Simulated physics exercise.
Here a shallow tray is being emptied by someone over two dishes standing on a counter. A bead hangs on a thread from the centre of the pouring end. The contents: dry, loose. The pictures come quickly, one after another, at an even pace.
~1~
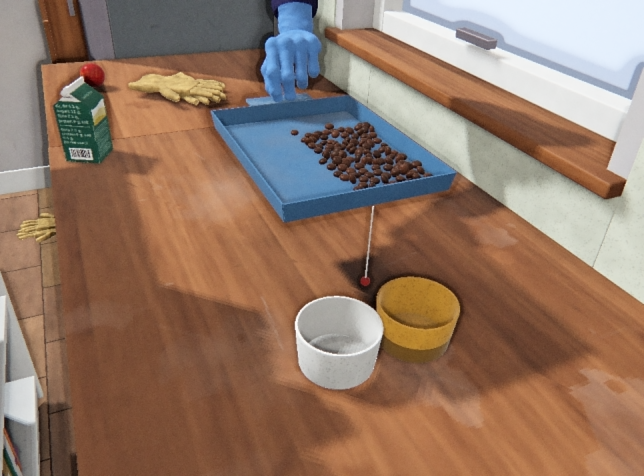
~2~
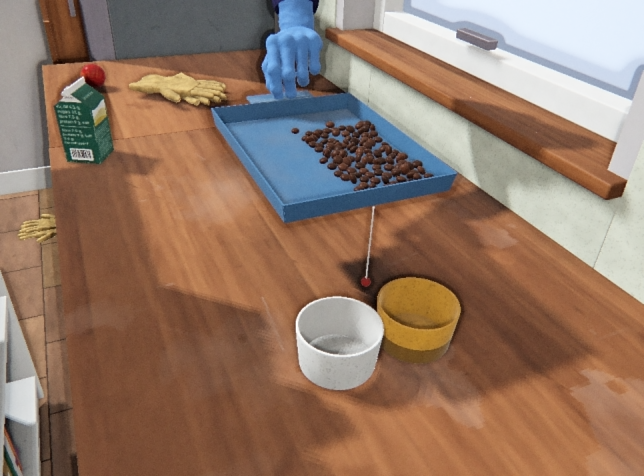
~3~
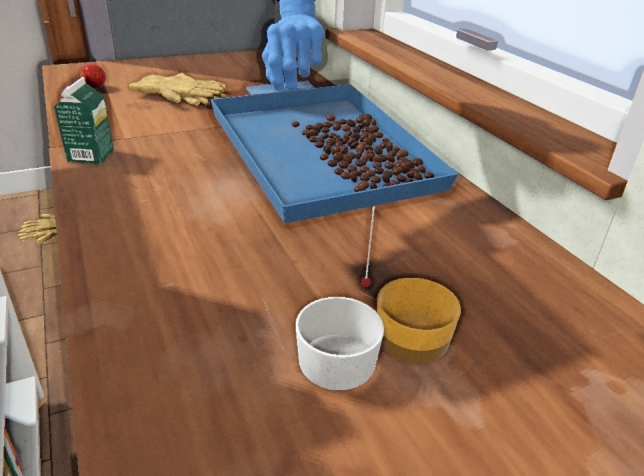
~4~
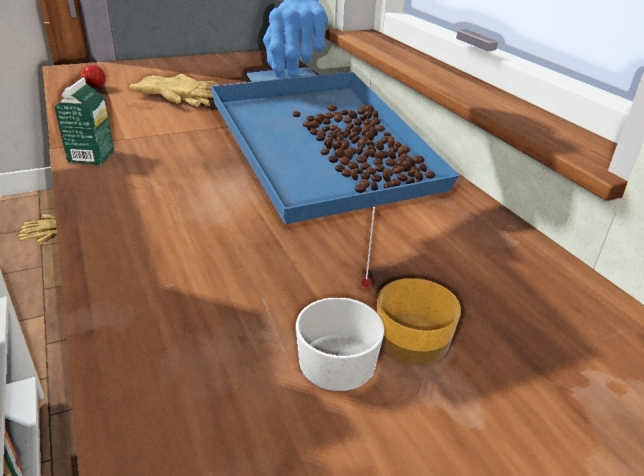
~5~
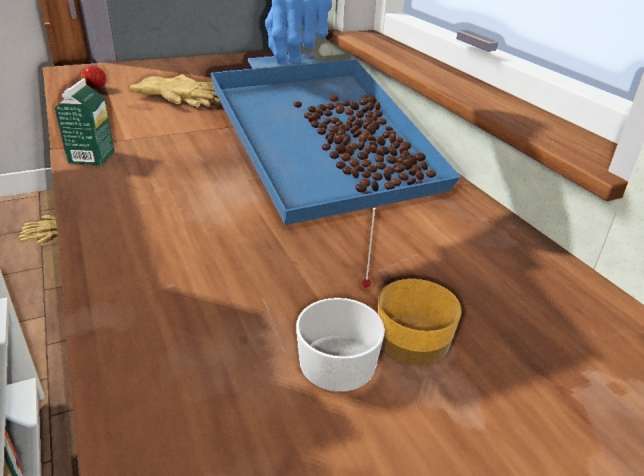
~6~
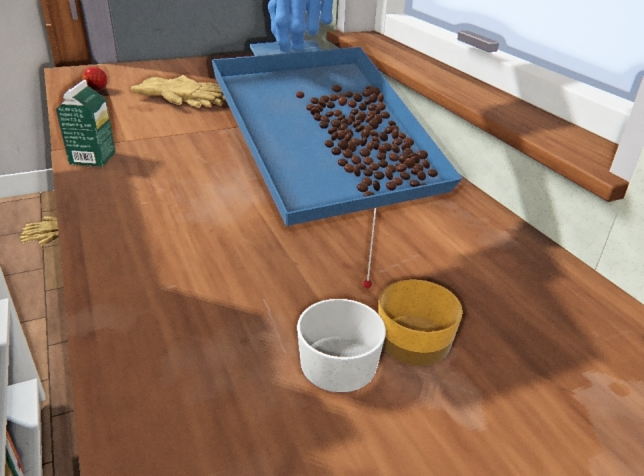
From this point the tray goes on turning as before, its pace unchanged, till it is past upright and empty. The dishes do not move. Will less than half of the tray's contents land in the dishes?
I expect the catch to be a majority.
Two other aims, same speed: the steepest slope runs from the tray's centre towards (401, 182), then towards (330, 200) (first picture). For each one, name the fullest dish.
One gives the rightmost dish and two gives the leftmost dish.
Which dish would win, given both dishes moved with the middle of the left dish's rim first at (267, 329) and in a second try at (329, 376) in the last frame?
Well, first the one further right, then the one further right.
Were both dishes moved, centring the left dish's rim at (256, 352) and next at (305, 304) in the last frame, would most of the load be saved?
Taking the places in turn, it's shy of half and then shy of half.
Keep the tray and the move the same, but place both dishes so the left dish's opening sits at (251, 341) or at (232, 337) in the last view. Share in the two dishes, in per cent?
First 30 per cent, second 10 per cent.
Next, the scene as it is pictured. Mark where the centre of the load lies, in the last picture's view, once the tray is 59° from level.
The middle of the load sits near (394, 167).
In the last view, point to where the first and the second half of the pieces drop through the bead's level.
(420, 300) first, (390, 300) later.
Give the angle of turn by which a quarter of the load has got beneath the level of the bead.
Tilt: Around 100 degrees.
Soon after the last picture, tray tipped steeply; all on the tray.
A little later, tray tipped right over; about two thirds on the tray; a stray few in the left dish; a small part in the right dish; a small part outside both; a small part in the air.
Later still, tray tipped past a quarter turn; about a third in the left dish; about half in the right dish; about a quarter outside both.
At rest, tray tipped past a quarter turn; about a third in the left dish; about half in the right dish; about a quarter outside both.
